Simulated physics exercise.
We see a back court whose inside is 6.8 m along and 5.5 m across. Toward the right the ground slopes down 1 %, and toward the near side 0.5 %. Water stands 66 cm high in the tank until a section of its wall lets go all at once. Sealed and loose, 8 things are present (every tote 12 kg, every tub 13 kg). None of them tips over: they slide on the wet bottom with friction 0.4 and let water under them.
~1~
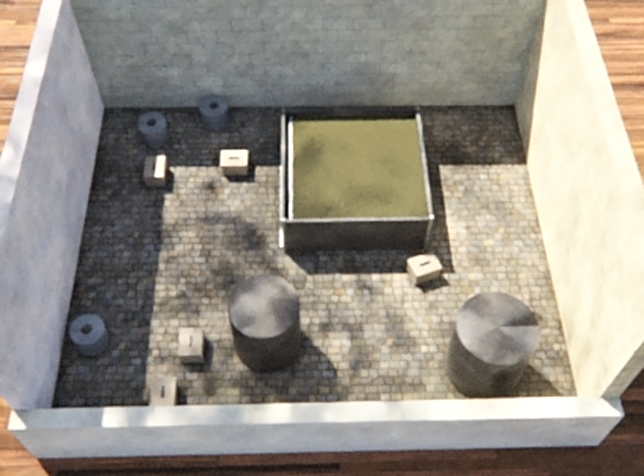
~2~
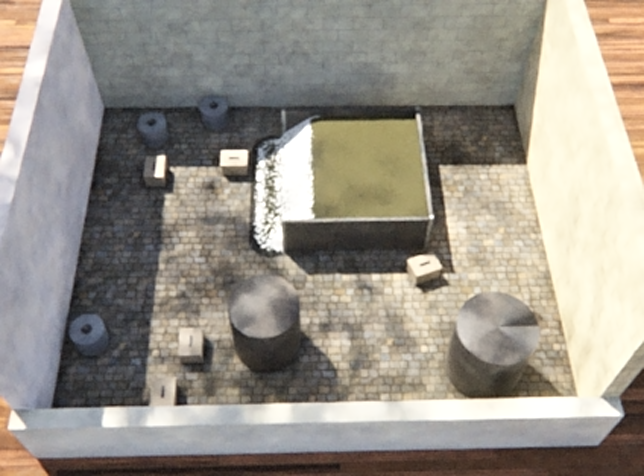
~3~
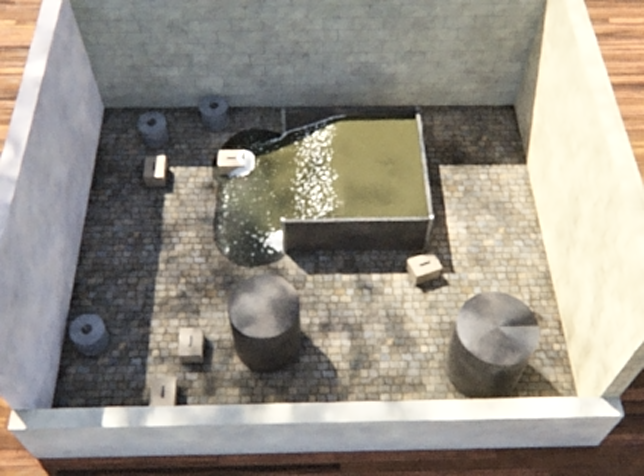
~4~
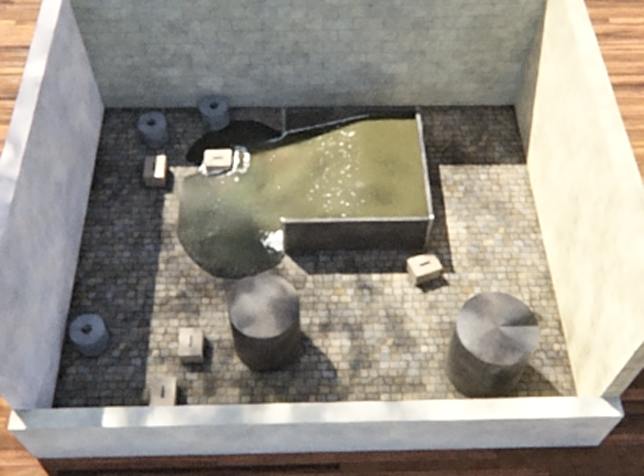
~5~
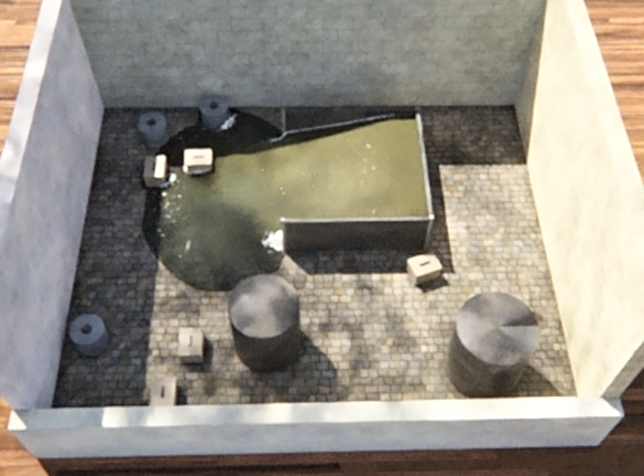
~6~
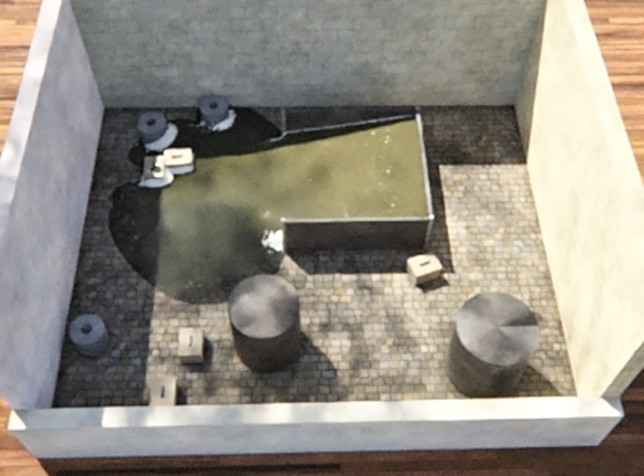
Greenish water pouring from the left side of a raised tank, spreading across a walled paved court and pushing one pale box leftward.
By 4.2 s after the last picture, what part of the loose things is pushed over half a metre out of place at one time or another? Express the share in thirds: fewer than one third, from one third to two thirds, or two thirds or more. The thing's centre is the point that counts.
My guess is the top band, two thirds and up.
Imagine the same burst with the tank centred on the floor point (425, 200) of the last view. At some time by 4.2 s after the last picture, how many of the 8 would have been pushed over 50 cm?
The answer would then be 6.
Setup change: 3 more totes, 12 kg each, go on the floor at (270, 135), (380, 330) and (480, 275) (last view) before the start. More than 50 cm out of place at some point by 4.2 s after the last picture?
First goes beyond, second stays inside, third stays inside.
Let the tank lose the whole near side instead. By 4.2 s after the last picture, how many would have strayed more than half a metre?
You'd get 4 in that case.
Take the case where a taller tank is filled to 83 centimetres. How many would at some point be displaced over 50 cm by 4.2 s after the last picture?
I count 7 of them in that case.
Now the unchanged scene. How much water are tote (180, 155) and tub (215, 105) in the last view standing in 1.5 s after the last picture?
About 37 and 29 cm.
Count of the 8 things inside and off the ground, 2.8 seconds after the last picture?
Just then, the number is 5.
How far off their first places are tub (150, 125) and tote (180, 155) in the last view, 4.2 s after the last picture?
40 cm and 60 cm.
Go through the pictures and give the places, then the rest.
In the first frame, a tote at (234, 158) rests on the ground; a tote at (154, 166) rests on the ground; 3.9 m2 under water; 0 of 8 have shifted.
In the second frame, a tote at (234, 158), on the bottom; a tote at (154, 166) rests on the ground; water covers 5.0 m2; 0 of 8 have shifted.
In the third frame, a tote at (232, 158), on the bottom, 3 cm from its start; a tote at (154, 166), on the bottom; water covers 6.3 m2; 0 of 8 have shifted.
In the fourth frame, a tote at (218, 158) rests on the ground, 25 cm from its start; a tote at (154, 166), on the bottom; 7.9 m2 under water; 1 of 8 have shifted.
In the fifth frame, a tote at (198, 157) rests on the ground, 55 cm from its start; a tote at (154, 166), on the bottom; water covers 9.5 m2; 1 of 8 have shifted.
In the sixth frame, a tote at (178, 156), on the bottom, 86 cm from its start; a tote at (154, 166) rests on the ground; 11.3 m2 under water; 1 of 8 have shifted.
Then, 0.4 s after the last picture 2 of 8 are over 50 cm from their spots; 0 afloat.
Then, 1.5 s after the last picture 5 of 8 are over 50 cm from their spots; 4 afloat.
Then, 2.8 s after the last picture 4 of 8 are over 50 cm from their spots; 5 afloat.
Then, 4.2 s after the last picture 5 of 8 are over 50 cm from their spots, and 7 have been at some point; 5 afloat.
